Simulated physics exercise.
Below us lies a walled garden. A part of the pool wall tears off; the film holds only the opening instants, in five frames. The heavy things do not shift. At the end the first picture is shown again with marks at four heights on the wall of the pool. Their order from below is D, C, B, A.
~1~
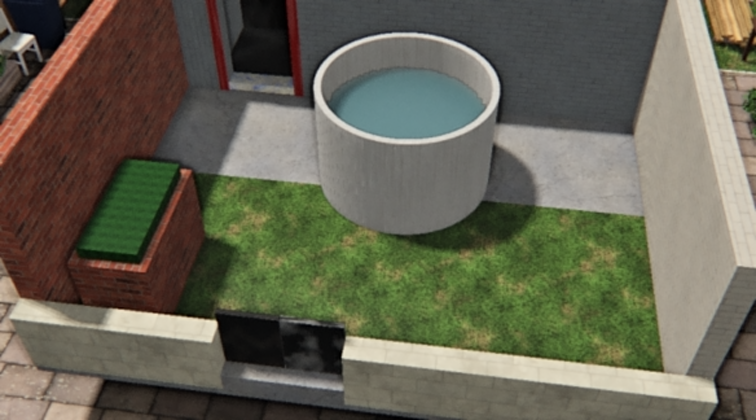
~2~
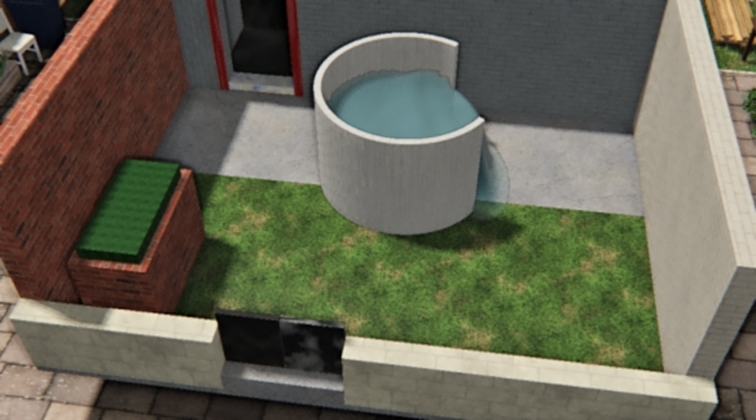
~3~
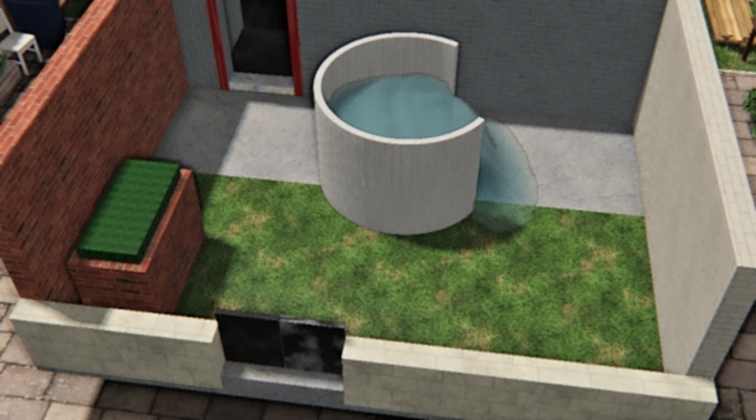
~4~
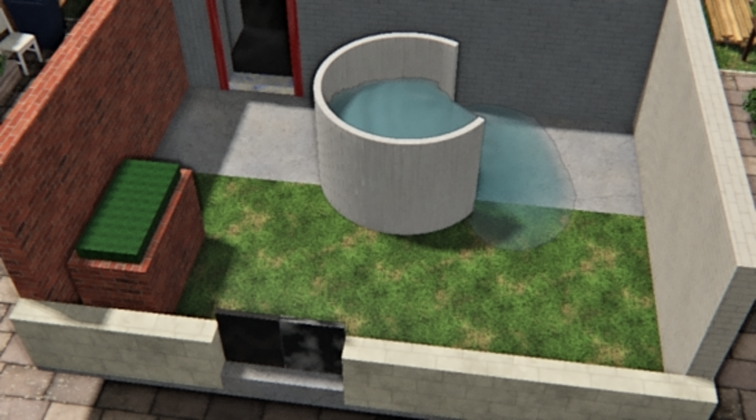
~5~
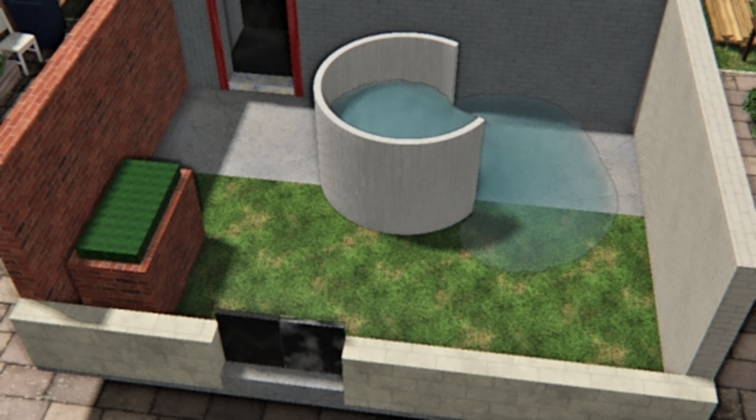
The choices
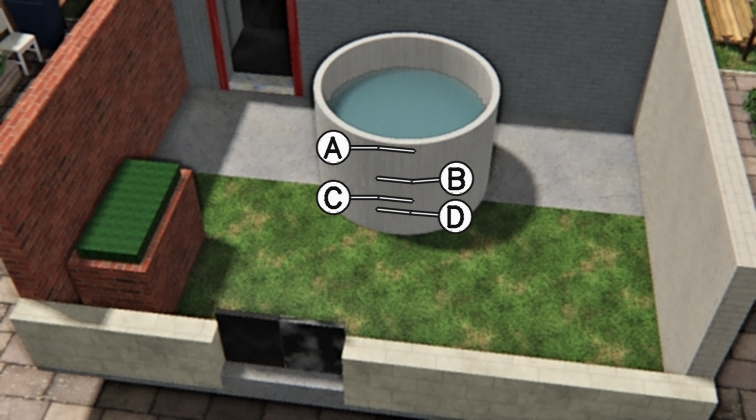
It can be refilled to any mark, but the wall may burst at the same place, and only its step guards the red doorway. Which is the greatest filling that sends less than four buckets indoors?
Choose B.
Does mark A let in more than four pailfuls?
Yes.
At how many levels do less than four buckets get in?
Three of them.
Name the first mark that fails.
Here it is mark A.
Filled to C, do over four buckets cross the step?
No, that is safe.
On the marked copy, A at (395, 149); B at (395, 179); C at (394, 199); D at (394, 211); from the bottom up D, C, B, A.
If A is chosen, some 20 bucketfuls get in.
If B is chosen, a bucket or two gets in.
If C is chosen, nothing gets over.
If D is chosen, nothing gets over.
